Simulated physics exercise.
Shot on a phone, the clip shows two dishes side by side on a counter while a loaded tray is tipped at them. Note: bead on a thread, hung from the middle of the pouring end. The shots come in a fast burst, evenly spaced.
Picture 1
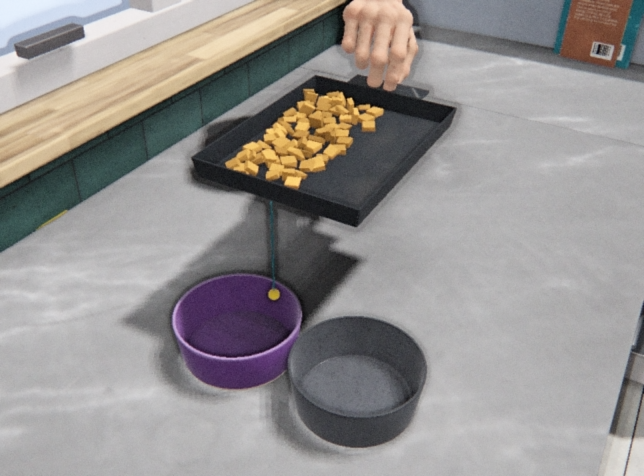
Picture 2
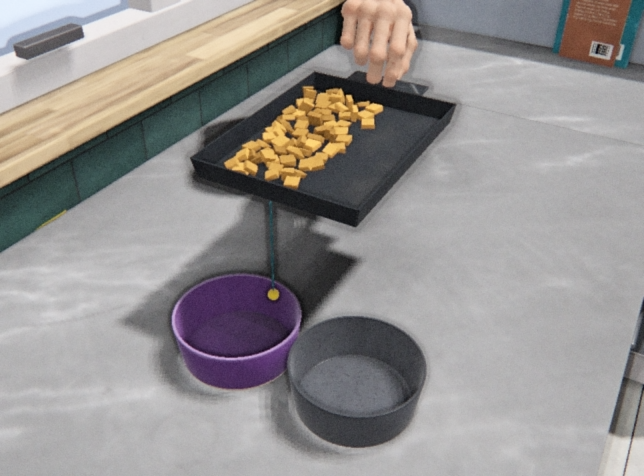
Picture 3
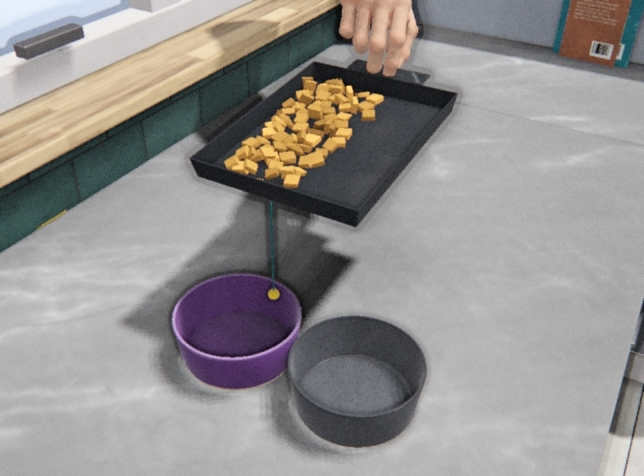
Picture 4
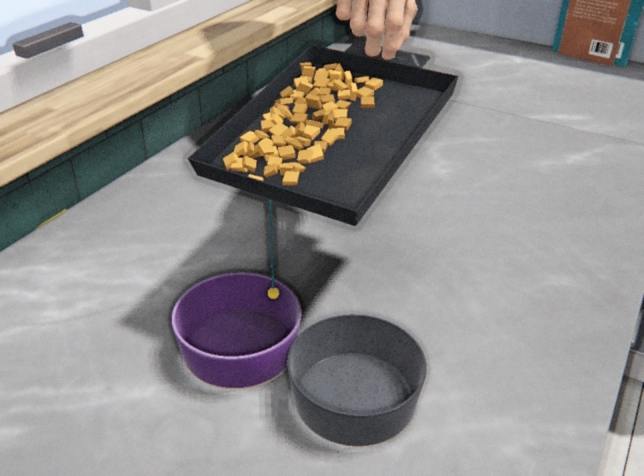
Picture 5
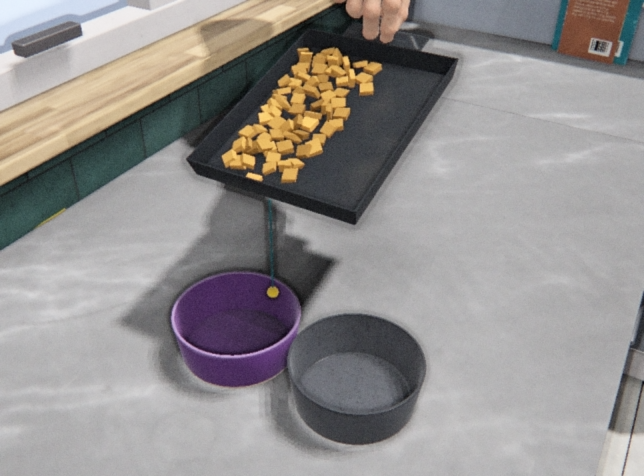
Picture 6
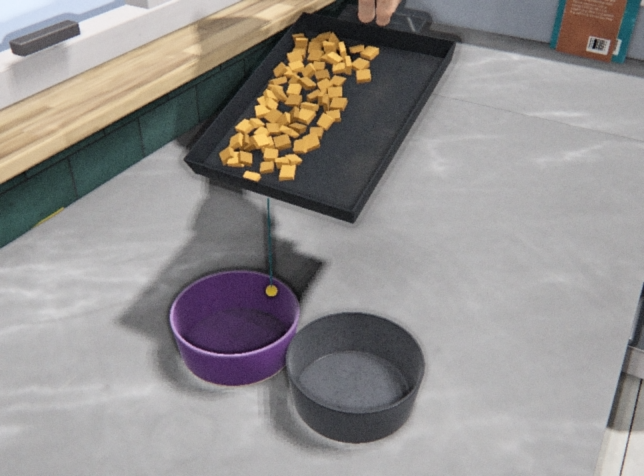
A dark tray loaded with golden-brown cereal squares tilts gradually as a hand at its far end raises it, while the squares stay on the tray and a bead hangs on a thread above purple and gray dishes.
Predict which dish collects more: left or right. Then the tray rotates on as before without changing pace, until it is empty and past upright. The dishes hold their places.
The left one.
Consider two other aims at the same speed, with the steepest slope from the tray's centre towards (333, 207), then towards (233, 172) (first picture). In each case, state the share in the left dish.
Near 20 % and 60 %.
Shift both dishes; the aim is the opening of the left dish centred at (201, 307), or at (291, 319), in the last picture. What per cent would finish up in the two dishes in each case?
Around 90 then around 40 per cent.
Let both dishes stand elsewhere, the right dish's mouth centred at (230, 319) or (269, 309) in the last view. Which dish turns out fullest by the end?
First the right-hand dish, then the dish on the right.
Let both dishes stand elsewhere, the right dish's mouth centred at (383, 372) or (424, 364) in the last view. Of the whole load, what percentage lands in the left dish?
About 70% on the first try and 40% on the second.
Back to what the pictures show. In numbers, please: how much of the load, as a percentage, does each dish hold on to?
Left dish keeps 80 %, right dish keeps 10 %.
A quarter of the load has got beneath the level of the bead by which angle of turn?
That happens at close to 90 degrees.
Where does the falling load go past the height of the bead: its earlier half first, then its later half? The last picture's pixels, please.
Around (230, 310) at first; around (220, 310) after that.
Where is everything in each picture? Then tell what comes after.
In the first frame, corners of the pouring end near (197, 157) and (357, 206), level; middle of the load near (301, 136), cereal squares; left dish near (201, 368); right dish near (324, 425); bead on its thread near (274, 294).
In the second frame, corners of the pouring end near (196, 157) and (356, 206), level; middle of the load near (300, 134).
In the third frame, corners of the pouring end near (195, 157) and (356, 207), tipped barely, level across its low end; middle of the load near (300, 128).
In the fourth frame, corners of the pouring end near (194, 157) and (355, 207), tipped a little, level across its low end; middle of the load near (299, 119).
In the fifth frame, corners of the pouring end near (192, 157) and (353, 207), tipped a little, level across its low end; middle of the load near (297, 110).
In the sixth frame, corners of the pouring end near (189, 157) and (351, 207), tipped clearly, level across its low end; middle of the load near (294, 101); left dish near (199, 365); right dish near (322, 421).
Shortly afterwards, tray tipped steeply; all but a few on the tray; only a few in the air.
Next, tray tipped past a quarter turn; near half on the tray; only a few in the right dish; near a third in the left dish; a little outside both; a little in the air.
Some moments later, tray tipped past a quarter turn; a little in the right dish; the bulk in the left dish; a little outside both.
In the end, tray tipped past a quarter turn; a little in the right dish; the bulk in the left dish; a little outside both.
